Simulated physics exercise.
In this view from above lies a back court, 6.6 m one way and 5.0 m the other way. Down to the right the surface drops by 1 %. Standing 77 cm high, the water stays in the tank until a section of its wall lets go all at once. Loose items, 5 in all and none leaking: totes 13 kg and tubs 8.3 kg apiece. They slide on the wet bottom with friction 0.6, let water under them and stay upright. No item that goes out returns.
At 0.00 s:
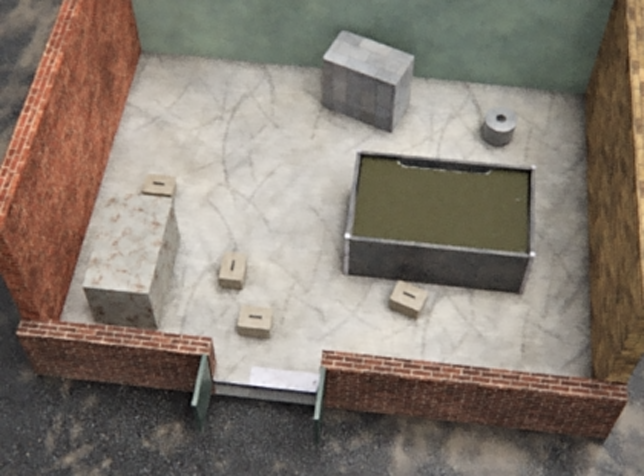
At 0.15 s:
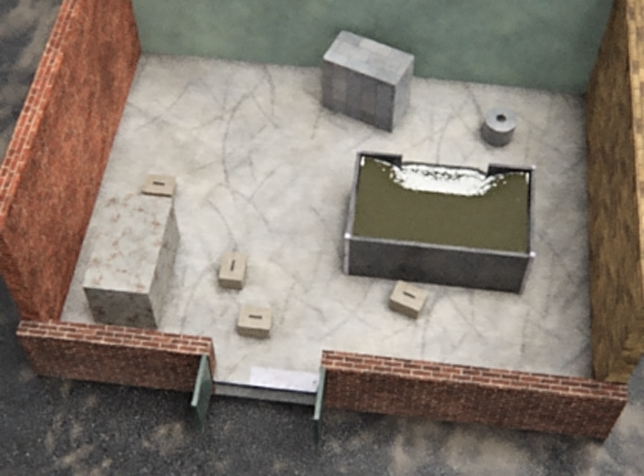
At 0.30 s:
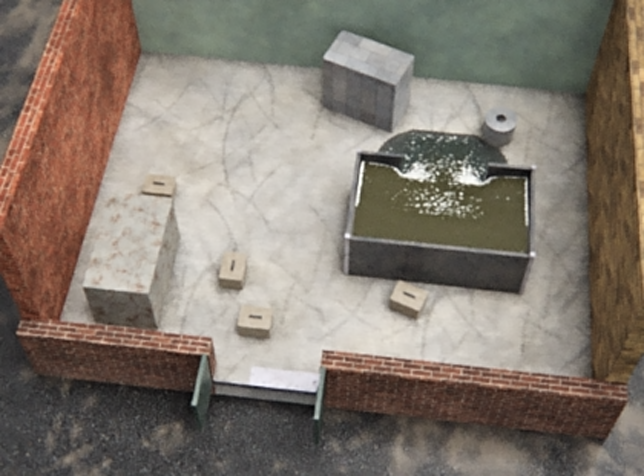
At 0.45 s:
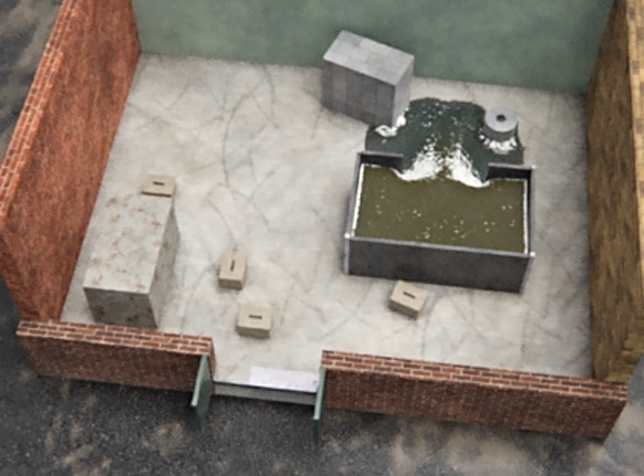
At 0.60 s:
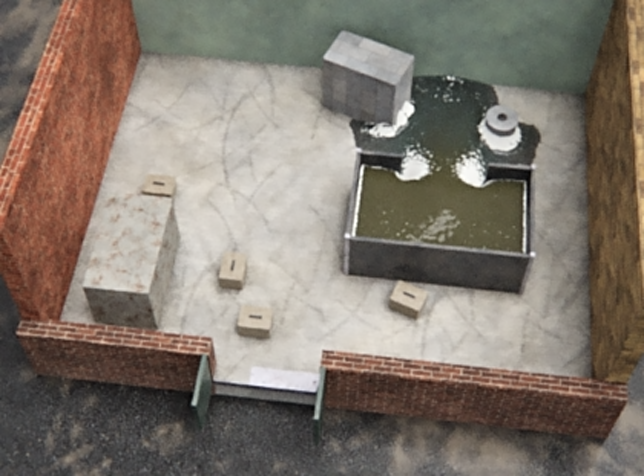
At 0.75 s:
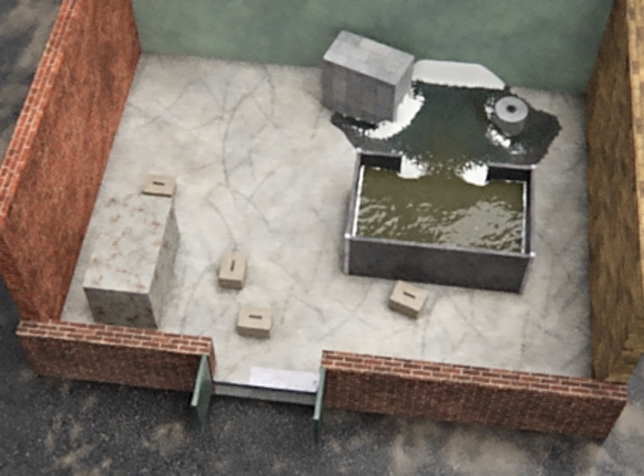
In this clip, seen from above, murky water pours through a gap in the far side of a grey tank in a walled court, spreading around a grey block to the back wall and slightly shifting a small round tub.
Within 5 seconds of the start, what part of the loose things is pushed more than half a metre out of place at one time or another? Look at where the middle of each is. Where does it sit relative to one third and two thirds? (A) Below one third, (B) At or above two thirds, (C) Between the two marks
A.
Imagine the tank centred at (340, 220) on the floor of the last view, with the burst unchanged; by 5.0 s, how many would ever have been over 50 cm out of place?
In that case the number is 2.
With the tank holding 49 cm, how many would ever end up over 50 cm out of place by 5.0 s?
In that case the number is 1.
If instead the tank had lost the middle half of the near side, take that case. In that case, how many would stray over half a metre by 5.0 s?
You'd get 3 in that case.
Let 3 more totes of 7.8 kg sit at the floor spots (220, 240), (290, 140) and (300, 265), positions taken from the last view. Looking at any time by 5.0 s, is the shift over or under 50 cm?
Order as listed: Inside half a metre / inside half a metre / inside half a metre.
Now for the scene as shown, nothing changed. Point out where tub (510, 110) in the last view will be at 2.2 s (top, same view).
(555, 146) or thereabouts.
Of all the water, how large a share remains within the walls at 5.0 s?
Around 100 per cent of the water is still in there.
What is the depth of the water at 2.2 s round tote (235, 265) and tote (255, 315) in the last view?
0 and 0 cm.
After 1.1 s 1 of 5 are over 50 cm from their spots; 0 afloat.
After 2.2 s 1 of 5 are over 50 cm from their spots; 1 afloat.
After 3.5 s 1 of 5 are over 50 cm from their spots; 1 afloat.
After 5.0 s 1 of 5 are over 50 cm from their spots, and 1 have been at some point; 1 afloat.
